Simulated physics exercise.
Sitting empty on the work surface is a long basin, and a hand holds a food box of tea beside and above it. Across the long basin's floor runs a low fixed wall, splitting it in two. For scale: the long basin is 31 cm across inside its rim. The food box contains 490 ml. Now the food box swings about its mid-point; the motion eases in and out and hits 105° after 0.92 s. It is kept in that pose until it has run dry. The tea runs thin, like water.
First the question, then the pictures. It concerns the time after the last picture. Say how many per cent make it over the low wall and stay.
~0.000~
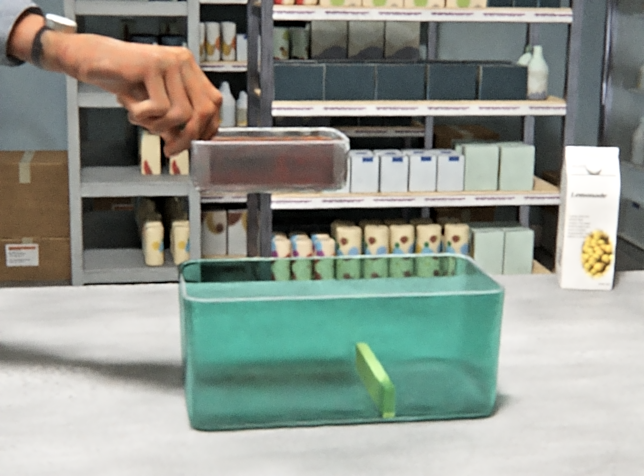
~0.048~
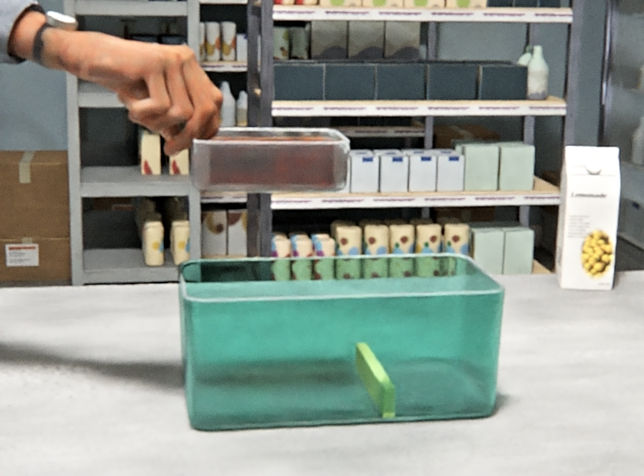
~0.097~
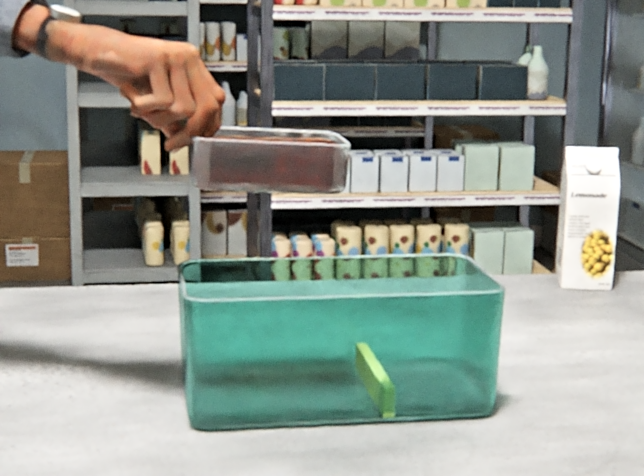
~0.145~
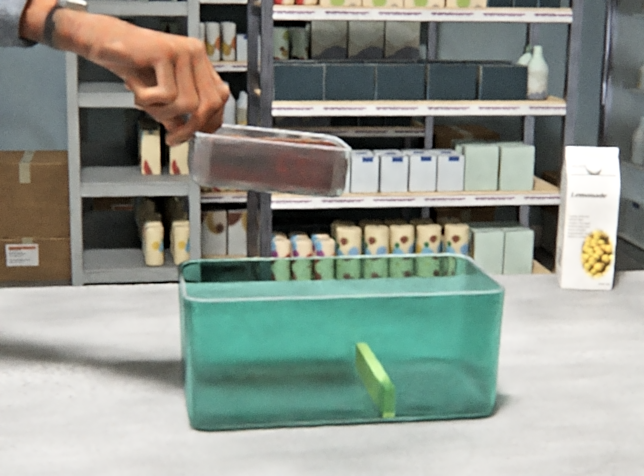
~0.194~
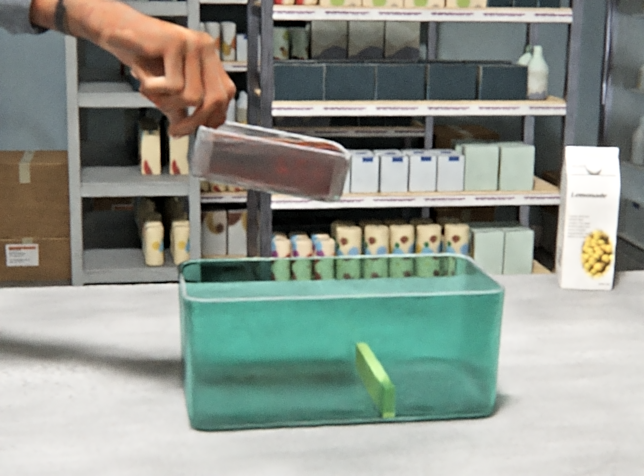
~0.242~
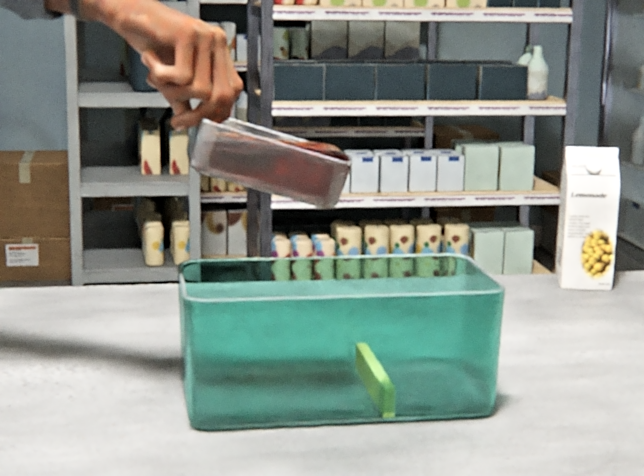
About 66 per cent makes it over and stays.
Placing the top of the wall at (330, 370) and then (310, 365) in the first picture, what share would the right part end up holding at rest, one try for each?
The first gives near 80 per cent and the second near 85 per cent.
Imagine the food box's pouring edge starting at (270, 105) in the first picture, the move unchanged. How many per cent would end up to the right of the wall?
It would then come to around 10 percent.
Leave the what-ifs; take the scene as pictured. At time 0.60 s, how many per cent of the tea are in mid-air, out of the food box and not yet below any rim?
Near 38 per cent at that time.
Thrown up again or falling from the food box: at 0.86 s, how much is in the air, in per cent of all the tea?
Close to 3 per cent.
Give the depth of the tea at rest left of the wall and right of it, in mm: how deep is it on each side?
Left 6 mm, right 22 mm.
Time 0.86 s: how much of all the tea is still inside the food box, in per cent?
3 per cent or thereabouts.
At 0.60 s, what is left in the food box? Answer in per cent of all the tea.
Around 14 percent.
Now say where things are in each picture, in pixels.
In the first frame, it leans 0°; its right rim is at (342, 137); the tea meets the walls at (193, 144) and (338, 142); the long basin's rim runs from (182, 281) to (485, 273); the wall's top is at (374, 365).
In the second frame, it leans 1°; its right rim is at (342, 138); the tea meets the walls at (192, 143) and (339, 143).
In the third frame, it leans 3°; its right rim is at (342, 141); the tea meets the walls at (192, 141) and (339, 144).
In the fourth frame, it leans 6°; its right rim is at (343, 146); the tea meets the walls at (193, 140) and (340, 146).
In the fifth frame, it leans 11°; its right rim is at (344, 152); the tea meets the walls at (194, 140) and (342, 148).
In the sixth frame, it leans 17°; its right rim is at (344, 160); the tea meets the walls at (195, 138) and (342, 154); 2 per cent is over the edge.
After 0.60 s the tilt is 76° and 14 per cent is still to pour, 4 is left of the wall and 45 right of it.
After 0.86 s the tilt is 104° and 3 per cent is still to pour, 26 is left of the wall and 68 right of it.
After 1.13 s the tilt is 105° and 0 per cent is still to pour, 33 is left of the wall and 66 right of it.
After 1.42 s the tilt is 105° and 0 per cent is still to pour, 33 is left of the wall and 66 right of it.
In the end 33 per cent lies left of the wall, 66 right of it and 1 outside.
